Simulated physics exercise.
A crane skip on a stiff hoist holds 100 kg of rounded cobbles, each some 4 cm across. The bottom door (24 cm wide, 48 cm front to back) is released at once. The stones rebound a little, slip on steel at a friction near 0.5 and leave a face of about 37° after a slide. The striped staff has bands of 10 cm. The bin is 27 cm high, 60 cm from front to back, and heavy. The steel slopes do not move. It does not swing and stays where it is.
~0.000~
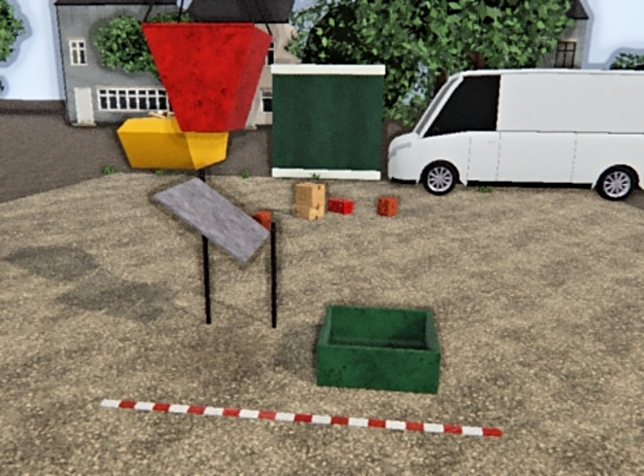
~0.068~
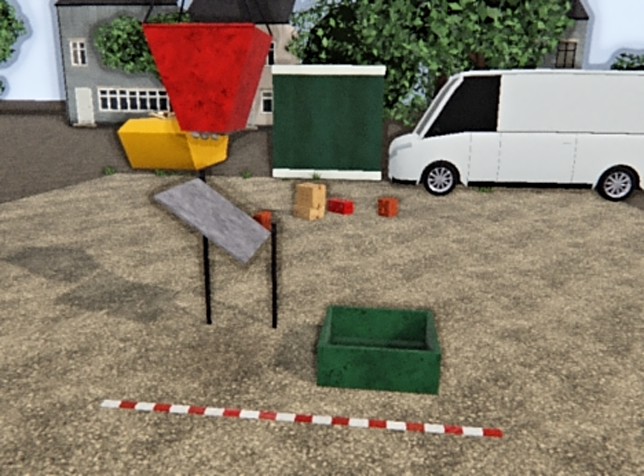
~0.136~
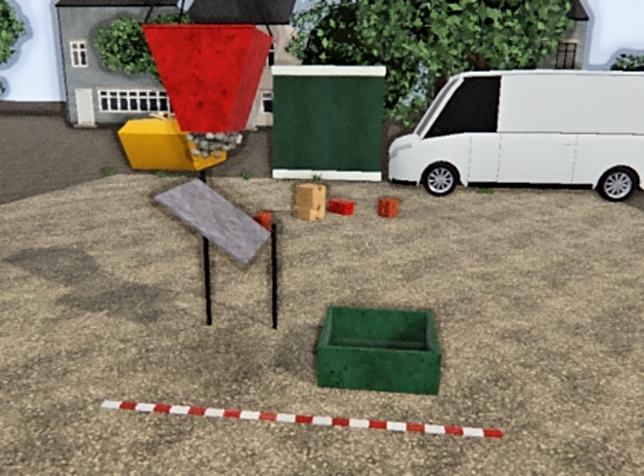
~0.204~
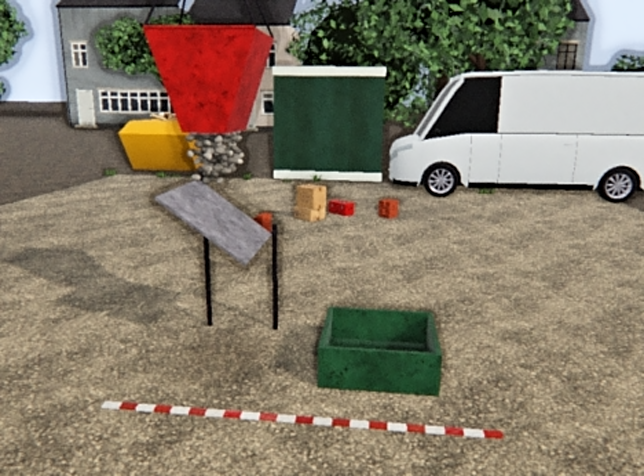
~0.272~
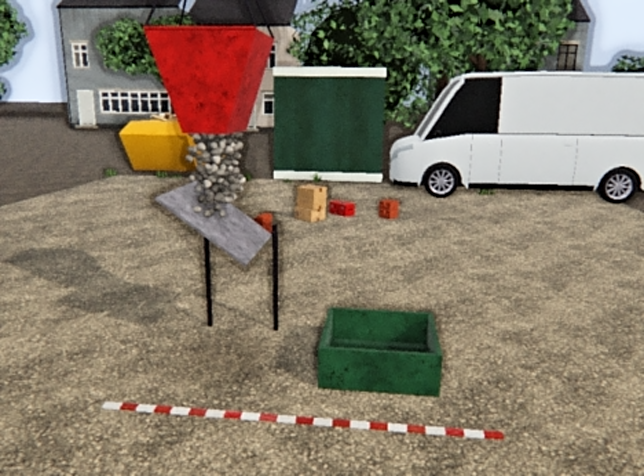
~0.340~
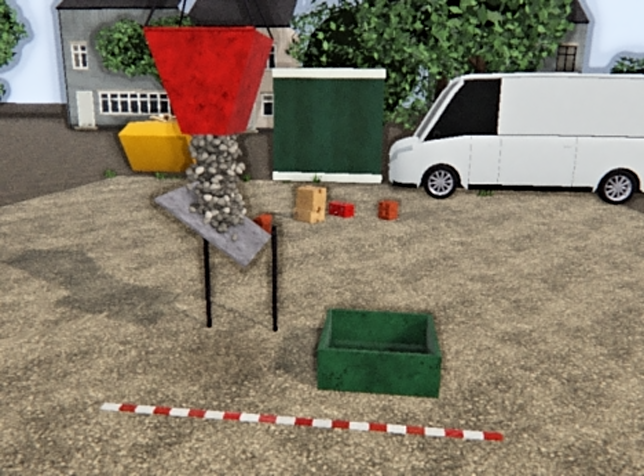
A red hopper releasing grey stones from its open bottom onto a tilted grey slab, the stones sliding down its surface.
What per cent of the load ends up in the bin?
About 26 per cent.
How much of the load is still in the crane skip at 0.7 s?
It holds some 5 per cent.
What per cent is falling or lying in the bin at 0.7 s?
About 0 per cent by then.
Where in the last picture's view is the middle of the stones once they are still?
Around (325, 360).
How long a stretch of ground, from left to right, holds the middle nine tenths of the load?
Roughly 100 cm.
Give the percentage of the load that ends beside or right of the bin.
Near 25 in a hundred.
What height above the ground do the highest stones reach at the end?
Some 16 cm high.
After 0.7 s, 3 % in the crane skip, 44 % on the steel, 51 % falling or lying left of the bin, 2 % falling or lying in the bin, 0 % falling or lying beside or right of the bin; the stones farthest right are at (350, 333).
After 1.1 s, 0 % in the crane skip, 10 % on the steel, 59 % falling or lying left of the bin, 18 % falling or lying in the bin, 13 % falling or lying beside or right of the bin; the stones farthest right are at (426, 372).
After 1.7 s, 0 % in the crane skip, 51 % falling or lying left of the bin, 26 % falling or lying in the bin, 24 % falling or lying beside or right of the bin; the stones farthest right are at (498, 362).
After 2.6 s, 0 % in the crane skip, 50 % falling or lying left of the bin, 26 % falling or lying in the bin, 24 % falling or lying beside or right of the bin; the stones farthest right are at (513, 356).
After 4.5 s, 0 % in the crane skip, 50 % left of the bin, 26 % in the bin, 24 % beside or right of the bin; the stones farthest right are at (513, 356).
